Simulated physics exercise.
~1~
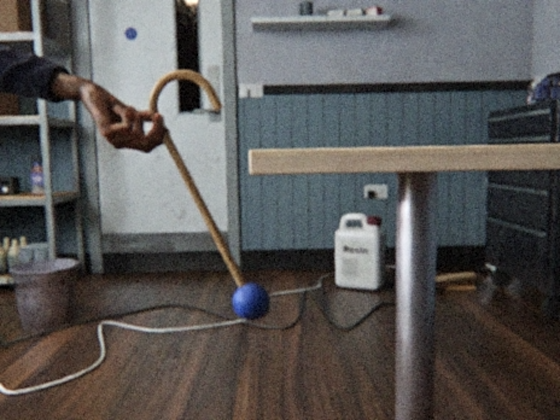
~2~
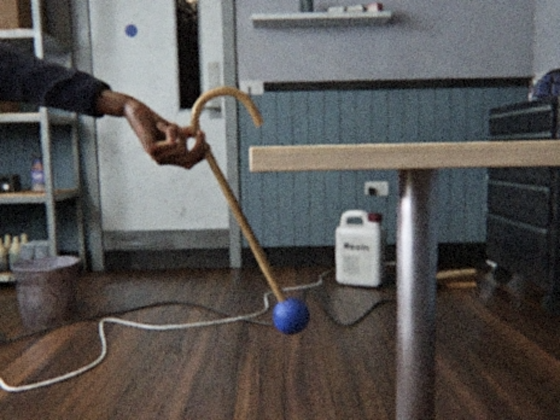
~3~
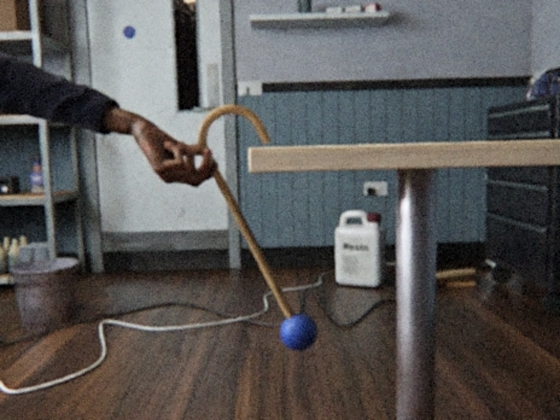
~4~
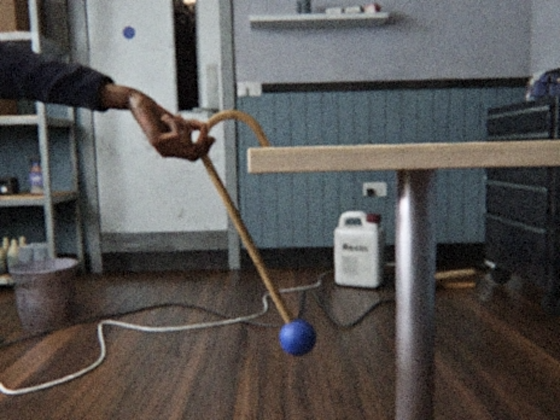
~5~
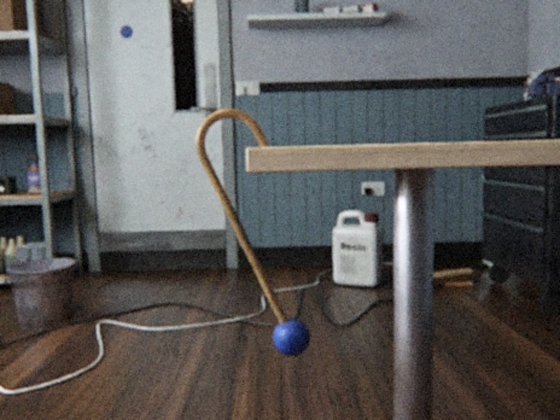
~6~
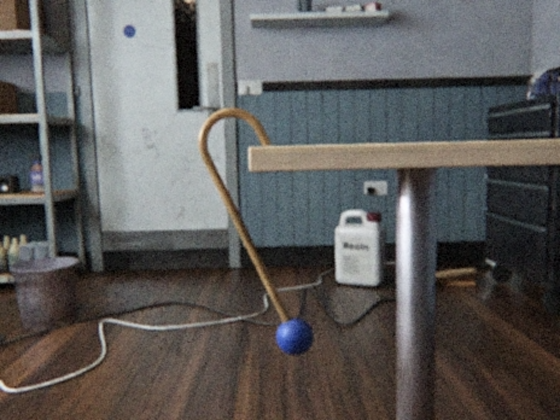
At a table's edge, a hand hooks a blue-ended cane, lets go, and it stays hanging.
